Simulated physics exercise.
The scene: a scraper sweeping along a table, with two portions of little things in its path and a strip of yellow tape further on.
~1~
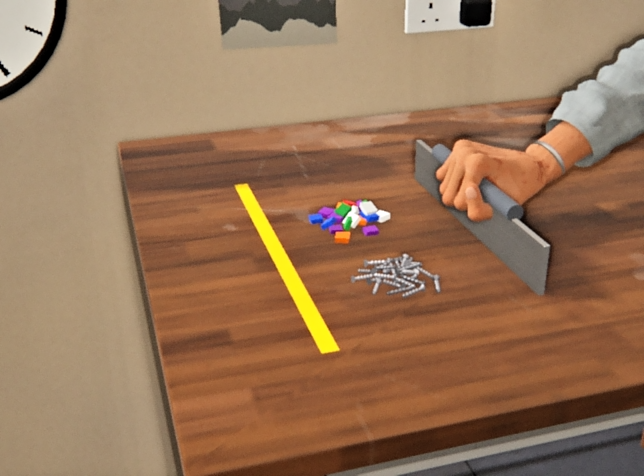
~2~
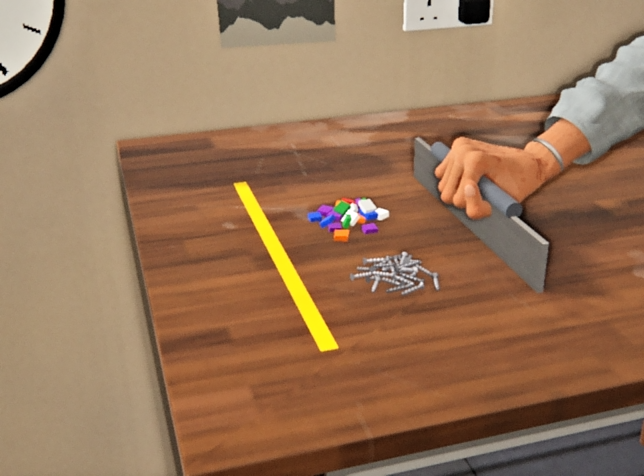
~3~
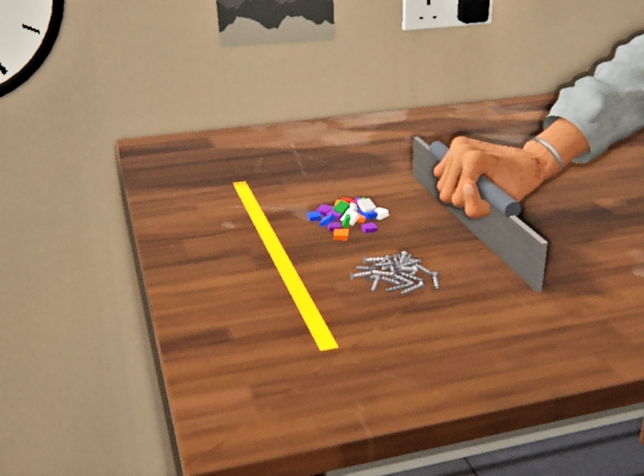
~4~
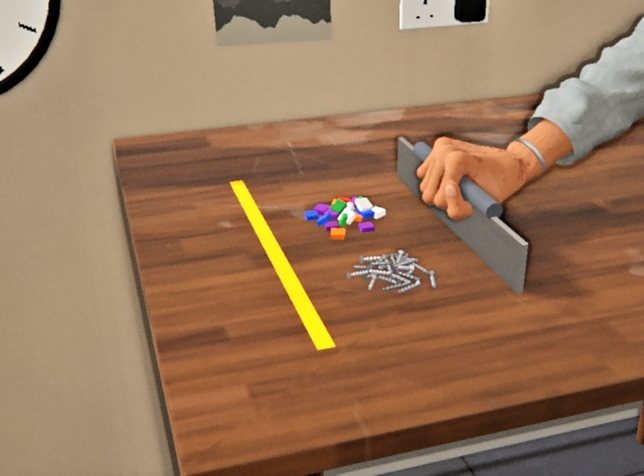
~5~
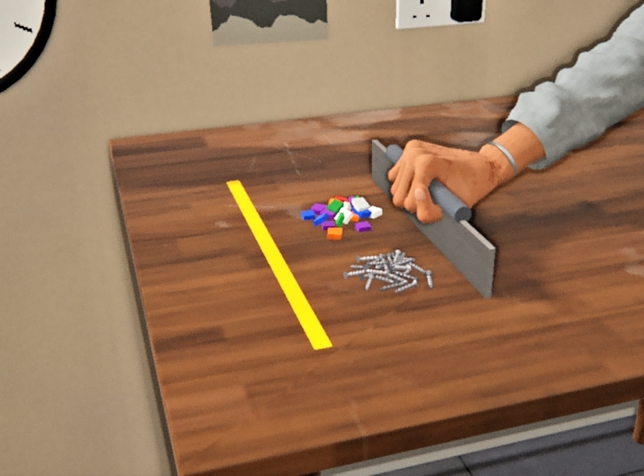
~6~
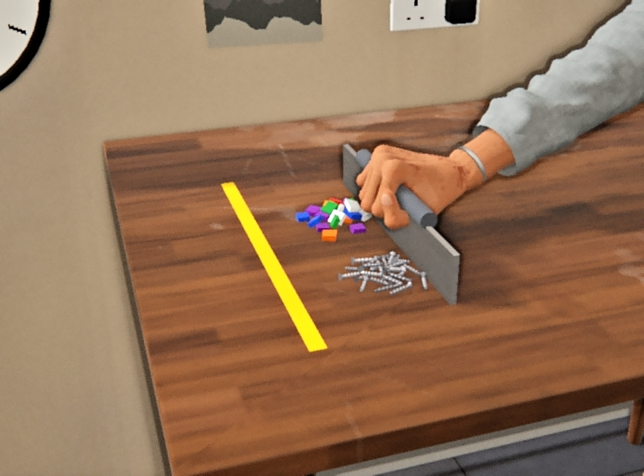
A hand in a grey sleeve grips a flat metal scraper upright on a brown wooden table, seen from above at an angle against a beige wall with a clock and socket. Left of it lie a small pile of multicoloured tiles, a nearer pile of silvery screws, and a yellow tape strip. The scraper rests, then slides left up to the piles, as the camera drifts slightly.
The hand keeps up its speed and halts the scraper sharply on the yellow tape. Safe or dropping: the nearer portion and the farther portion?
The nearer portion keeps clear of the drop; the farther portion keeps clear of the drop.
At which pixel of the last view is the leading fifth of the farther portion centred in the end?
Roughly at (211, 239).
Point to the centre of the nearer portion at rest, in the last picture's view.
Close to (255, 288).
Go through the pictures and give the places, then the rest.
In the first picture, scraper at (534, 260), at rest; yellow tape at (244, 191), well back from the edge; edge at (145, 276); nearer portion at (399, 269), some steel screws; farther portion at (353, 214), a few mosaic tiles.
In the second picture, scraper at (532, 257), at rest; farther portion at (352, 211).
In the third picture, scraper at (531, 257), at rest; nearer portion at (398, 266).
In the fourth picture, scraper at (512, 258); farther portion at (349, 210).
In the fifth picture, scraper at (481, 262); nearer portion at (391, 264).
In the sixth picture, scraper at (446, 269); yellow tape at (231, 189); edge at (132, 275); nearer portion at (386, 266); farther portion at (339, 212).
Then, 0.35 s after the last picture, scraper still moving, near (322, 201); nearer portion all on the table, its front near (312, 283); farther portion all on the table, its front near (271, 226).
Then, 0.72 s after the last picture, scraper stopped at the yellow tape; nearer portion all on the table, its front near (229, 288); farther portion all on the table, its front near (203, 228).
At rest, scraper stopped at the yellow tape; nearer portion all on the table, its front near (228, 288); farther portion all on the table, its front near (203, 228).
